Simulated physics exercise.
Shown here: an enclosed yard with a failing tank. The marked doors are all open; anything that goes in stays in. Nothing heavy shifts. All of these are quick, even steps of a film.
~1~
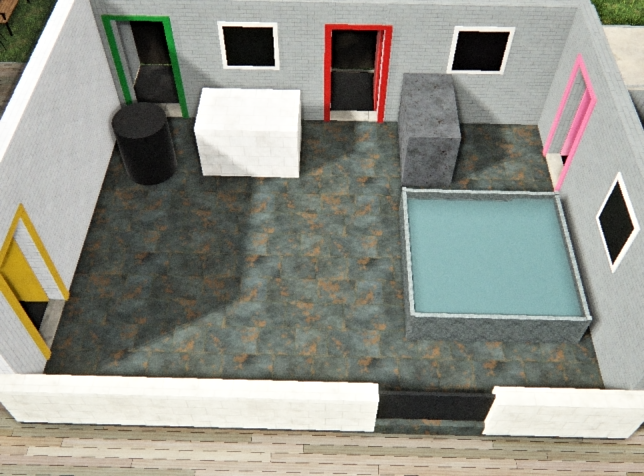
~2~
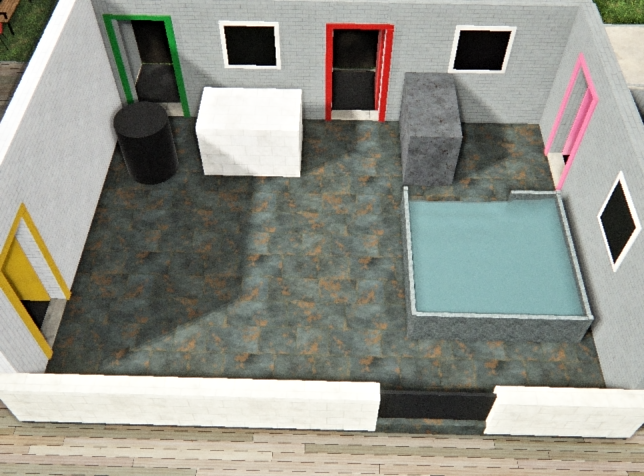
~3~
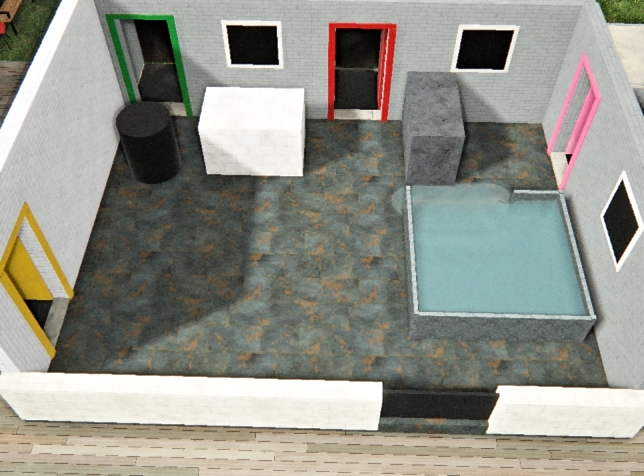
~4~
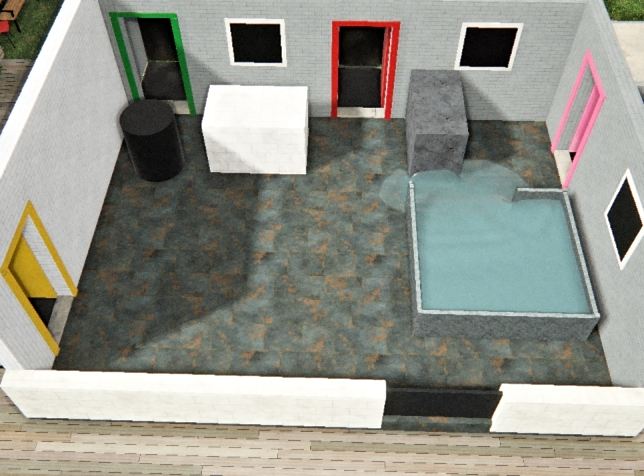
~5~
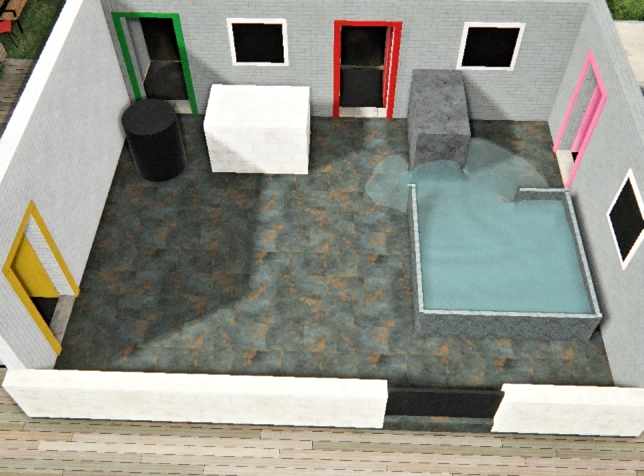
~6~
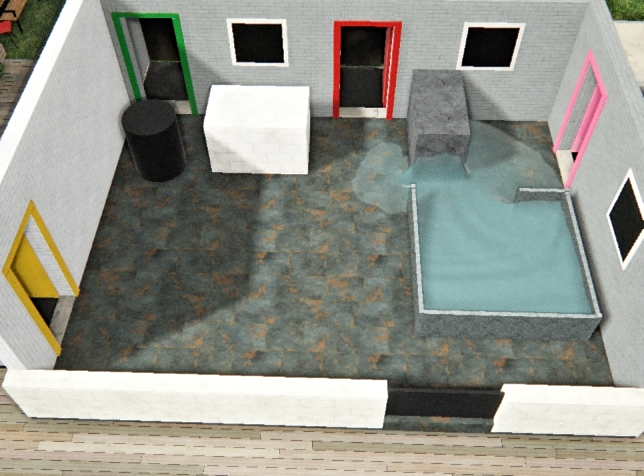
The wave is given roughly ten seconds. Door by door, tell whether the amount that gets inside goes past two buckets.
In the end the pink door ends up over two buckets; the yellow door ends up within two buckets; the green door ends up within two buckets; the red door ends up over two buckets.
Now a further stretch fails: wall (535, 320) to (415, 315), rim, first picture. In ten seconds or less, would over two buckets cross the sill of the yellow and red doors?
The yellow one exceeds the limit; the red one falls short.
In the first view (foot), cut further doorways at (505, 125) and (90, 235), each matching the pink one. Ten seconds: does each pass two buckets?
Going in order, the first one exceeds it and the second one stays short.
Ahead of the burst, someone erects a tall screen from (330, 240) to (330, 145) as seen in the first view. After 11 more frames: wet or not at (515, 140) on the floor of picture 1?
Looks like that place is swamped.
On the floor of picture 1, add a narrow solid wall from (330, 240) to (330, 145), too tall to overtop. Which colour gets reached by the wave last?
That is the yellow-painted one.
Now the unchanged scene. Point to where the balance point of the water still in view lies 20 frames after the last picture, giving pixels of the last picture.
Around pixel (450, 209).
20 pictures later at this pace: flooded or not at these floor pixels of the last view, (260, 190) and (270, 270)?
Result, in the order given: Wetted / wetted.
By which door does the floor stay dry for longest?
Result: The door marked yellow.
A moment on, water covers 20 % of the floor; the pink door wet at the sill, nothing in, the yellow door not reached, the green door not reached, the red door wet at the sill, nothing in.
Next, water covers 30 % of the floor; the pink door under two buckets in, the yellow door not reached, the green door not reached, the red door under two buckets in.
Then, water covers 55 % of the floor; the pink door far over two buckets in, the yellow door not reached, the green door wet at the sill, nothing in, the red door over two buckets in.
Later, water covers 70 % of the floor; the pink door far over two buckets in, the yellow door wet at the sill, nothing in, the green door wet at the sill, nothing in, the red door over two buckets in.
In the end, water covers 90 % of the floor; the pink door far over two buckets in, the yellow door under two buckets in, the green door wet at the sill, nothing in, the red door far over two buckets in.
